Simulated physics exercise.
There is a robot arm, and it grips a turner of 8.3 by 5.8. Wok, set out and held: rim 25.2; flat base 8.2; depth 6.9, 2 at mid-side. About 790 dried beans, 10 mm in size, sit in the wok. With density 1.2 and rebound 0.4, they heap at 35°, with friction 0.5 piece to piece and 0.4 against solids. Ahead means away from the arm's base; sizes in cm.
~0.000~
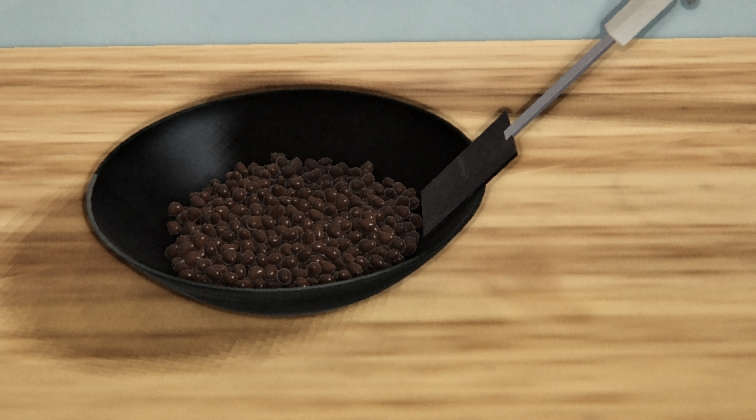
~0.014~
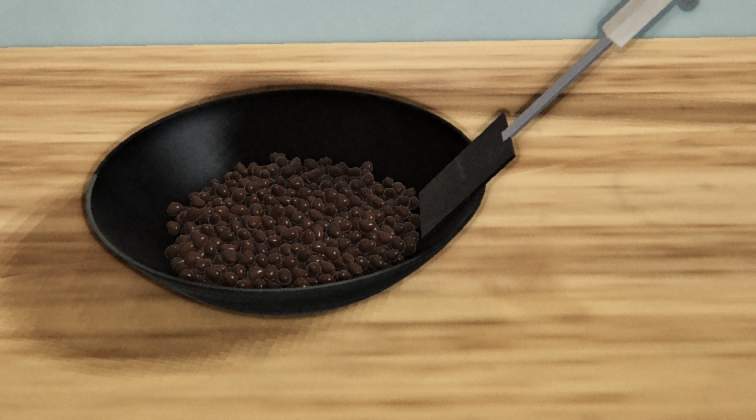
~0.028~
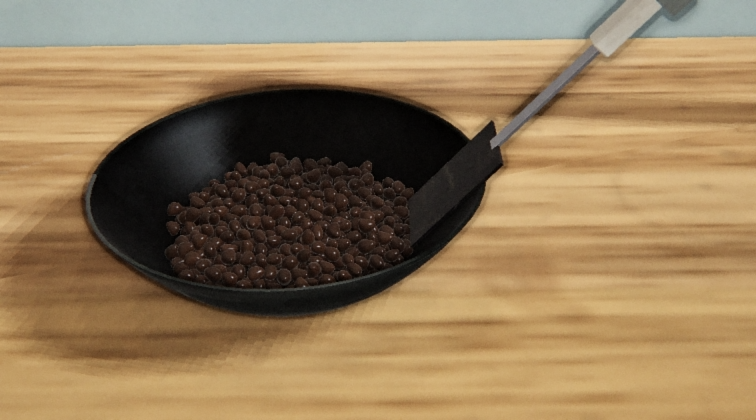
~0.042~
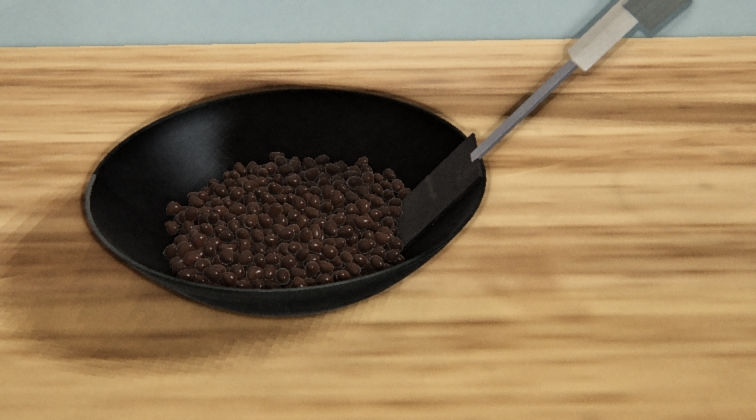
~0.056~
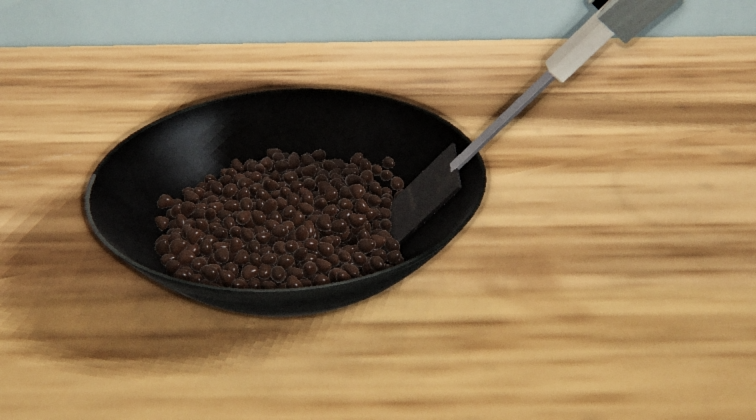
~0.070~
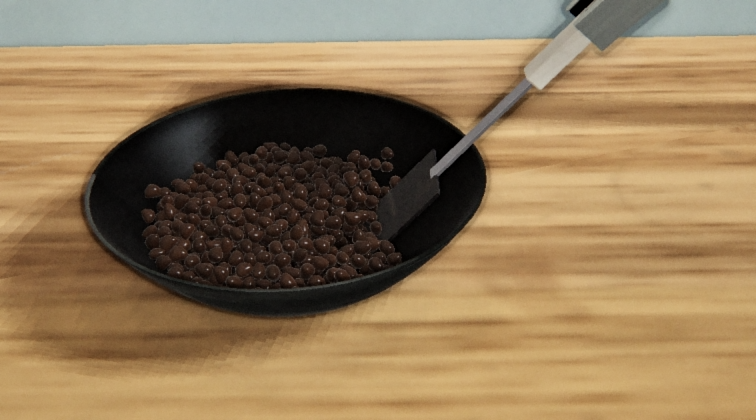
A grey robot arm reaches in from the upper right, holding a dark flat turner inside a black wok on a streaked light-wood surface, seen from slightly above against a pale blue backdrop. A heap of small dark-brown beans sits in the wok. The turner slides left and slightly down from the right side, nudging the beans leftward, while the wok and camera stay still.
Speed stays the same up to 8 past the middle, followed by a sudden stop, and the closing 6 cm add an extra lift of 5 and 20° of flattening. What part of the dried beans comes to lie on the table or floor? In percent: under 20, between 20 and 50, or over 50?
Between 20 and 50 percent.
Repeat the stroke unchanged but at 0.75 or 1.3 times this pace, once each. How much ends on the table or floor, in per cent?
Roughly 20 % and roughly 30 %.
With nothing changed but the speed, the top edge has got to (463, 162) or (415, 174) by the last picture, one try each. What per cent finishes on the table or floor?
Roughly 15 per cent, then roughly 25 per cent.
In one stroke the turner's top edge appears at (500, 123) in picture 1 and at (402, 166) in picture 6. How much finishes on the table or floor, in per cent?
Around 30 per cent finishes there.
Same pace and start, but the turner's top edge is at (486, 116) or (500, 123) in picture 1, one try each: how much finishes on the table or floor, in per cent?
First try roughly 25 percent, second try roughly 25 percent.
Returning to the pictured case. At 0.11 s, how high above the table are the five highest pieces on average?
Roughly 7 centimetres.
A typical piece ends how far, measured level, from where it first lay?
Some 4 centimetres.
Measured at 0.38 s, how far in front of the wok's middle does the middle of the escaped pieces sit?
I'd put it at some 20 centimetres.
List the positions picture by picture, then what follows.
The first picture shows turner top edge at (512, 132), sloping 48°; upper third of the load around (297, 214), from x 175 to 415, top at y 160; 786 in the wok.
The second picture shows turner top edge at (509, 133), sloping 48°; upper third of the load around (296, 214), from x 170 to 415, top at y 160.
The third picture shows turner top edge at (498, 142), sloping 48°; upper third of the load around (296, 214), from x 170 to 410, top at y 160.
The fourth picture shows turner top edge at (478, 154), sloping 48°; upper third of the load around (294, 213), from x 170 to 405, top at y 160.
The fifth picture shows turner top edge at (457, 164), sloping 48°; upper third of the load around (286, 210), from x 160 to 400, top at y 155.
The sixth picture shows turner top edge at (437, 171), sloping 48°; upper third of the load around (272, 205), from x 150 to 400, top at y 150; 786 in the wok.
After 0.11 s, sloping 48°, highest piece 7 above the table; 786 in the wok.
After 0.16 s, sloping 41°, highest piece 8 above the table; 786 in the wok.
After 0.38 s, sloping 28°, highest piece 17 above the table; 582 in the wok, 80 on the table or floor, 124 on the blade or in flight.
After 1.43 s, sloping 28°, highest piece 6 above the table; 580 in the wok, 206 on the table or floor.
At rest, 580 in the wok, 206 on the table or floor. That is 26 % on the table or floor.
